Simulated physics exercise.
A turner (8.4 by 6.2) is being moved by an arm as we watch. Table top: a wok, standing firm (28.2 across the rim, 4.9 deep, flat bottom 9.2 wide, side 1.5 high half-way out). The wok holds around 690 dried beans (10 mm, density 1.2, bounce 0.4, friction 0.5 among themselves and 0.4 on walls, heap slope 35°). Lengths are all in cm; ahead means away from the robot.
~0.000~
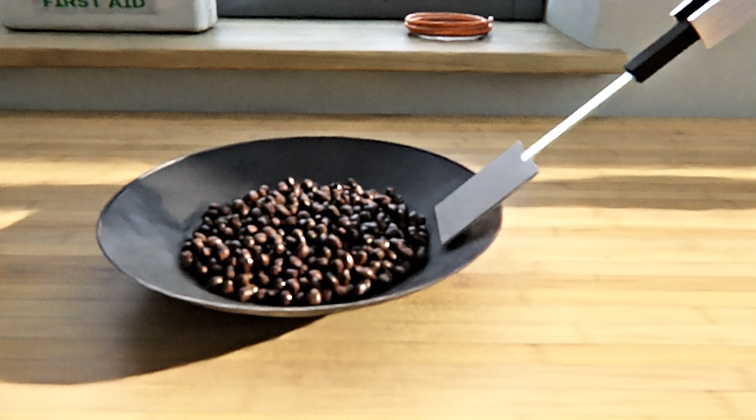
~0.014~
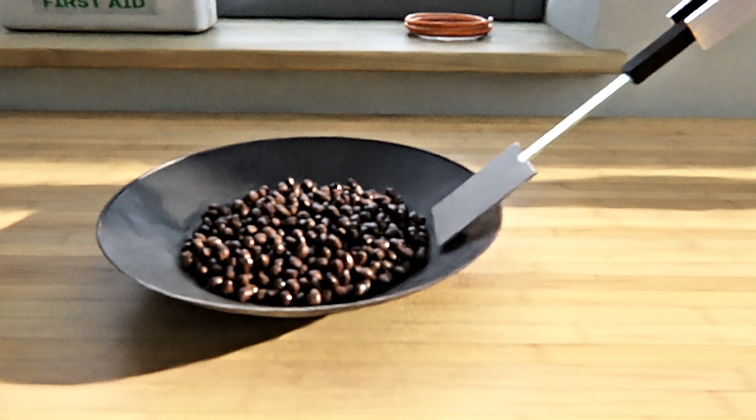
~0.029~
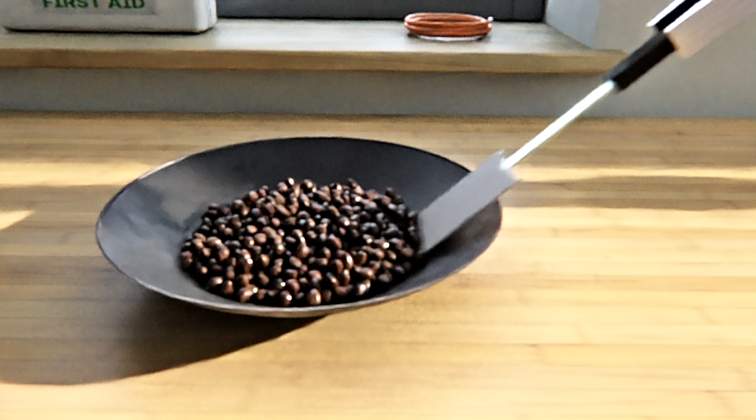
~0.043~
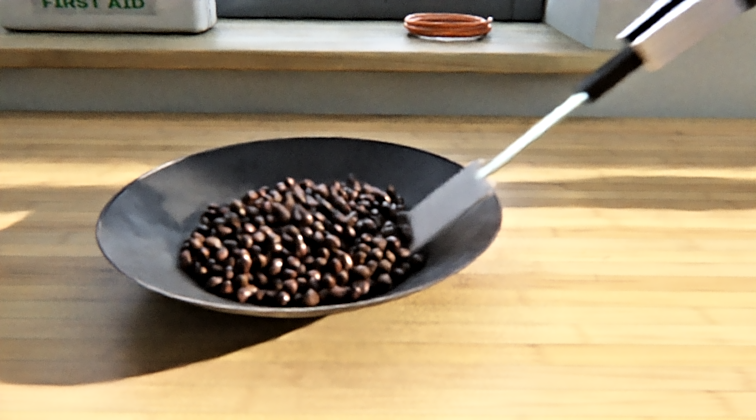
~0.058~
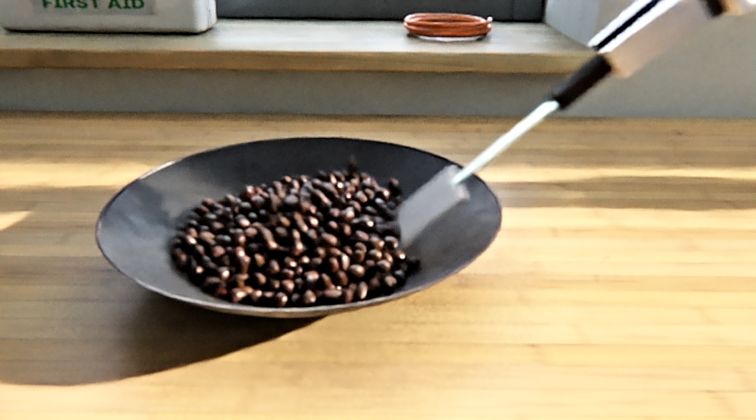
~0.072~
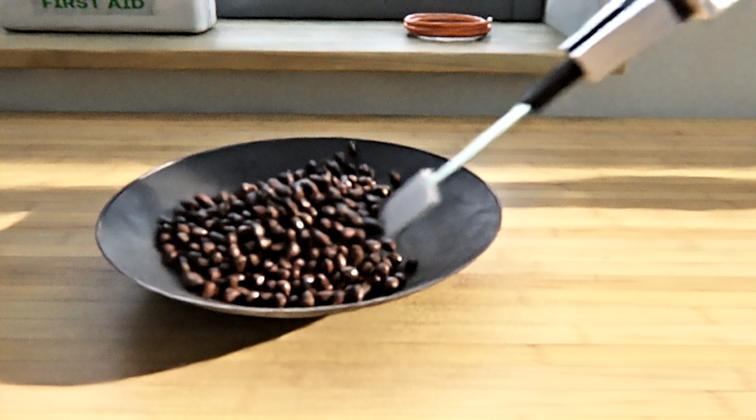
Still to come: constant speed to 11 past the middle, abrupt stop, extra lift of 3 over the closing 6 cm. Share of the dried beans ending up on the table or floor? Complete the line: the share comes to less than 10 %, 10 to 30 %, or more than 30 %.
The share comes to more than 30 %.
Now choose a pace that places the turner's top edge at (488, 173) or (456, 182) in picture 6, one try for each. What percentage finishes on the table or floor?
Respectively, some 20 and 30 per cent.
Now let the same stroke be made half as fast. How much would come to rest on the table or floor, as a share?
Roughly 20 per cent, I'd say.
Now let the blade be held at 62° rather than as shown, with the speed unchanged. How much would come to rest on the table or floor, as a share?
40 %.
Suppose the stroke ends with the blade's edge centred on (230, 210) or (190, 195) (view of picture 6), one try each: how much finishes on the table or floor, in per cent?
The two tries give near 15 and near 30 in a hundred.
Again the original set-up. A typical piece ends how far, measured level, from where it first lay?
Distance: Around 6 cm.
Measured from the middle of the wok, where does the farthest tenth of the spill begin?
Seen from above, roughly 65 cm.
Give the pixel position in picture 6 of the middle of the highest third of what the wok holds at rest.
Close to pixel (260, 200).
After 0.11 s, sloping 43°, highest piece 8 above the table; 688 in the wok, 1 on the blade or in flight.
After 0.14 s, sloping 43°, highest piece 8 above the table; 684 in the wok, 5 on the blade or in flight.
After 0.36 s, sloping 43°, highest piece 20 above the table; 424 in the wok, 134 on the table or floor, 131 on the blade or in flight.
After 1.41 s, sloping 43°, highest piece 6 above the table; 424 in the wok, 265 on the table or floor.
At rest, 424 in the wok, 265 on the table or floor. That is 38 % on the table or floor.
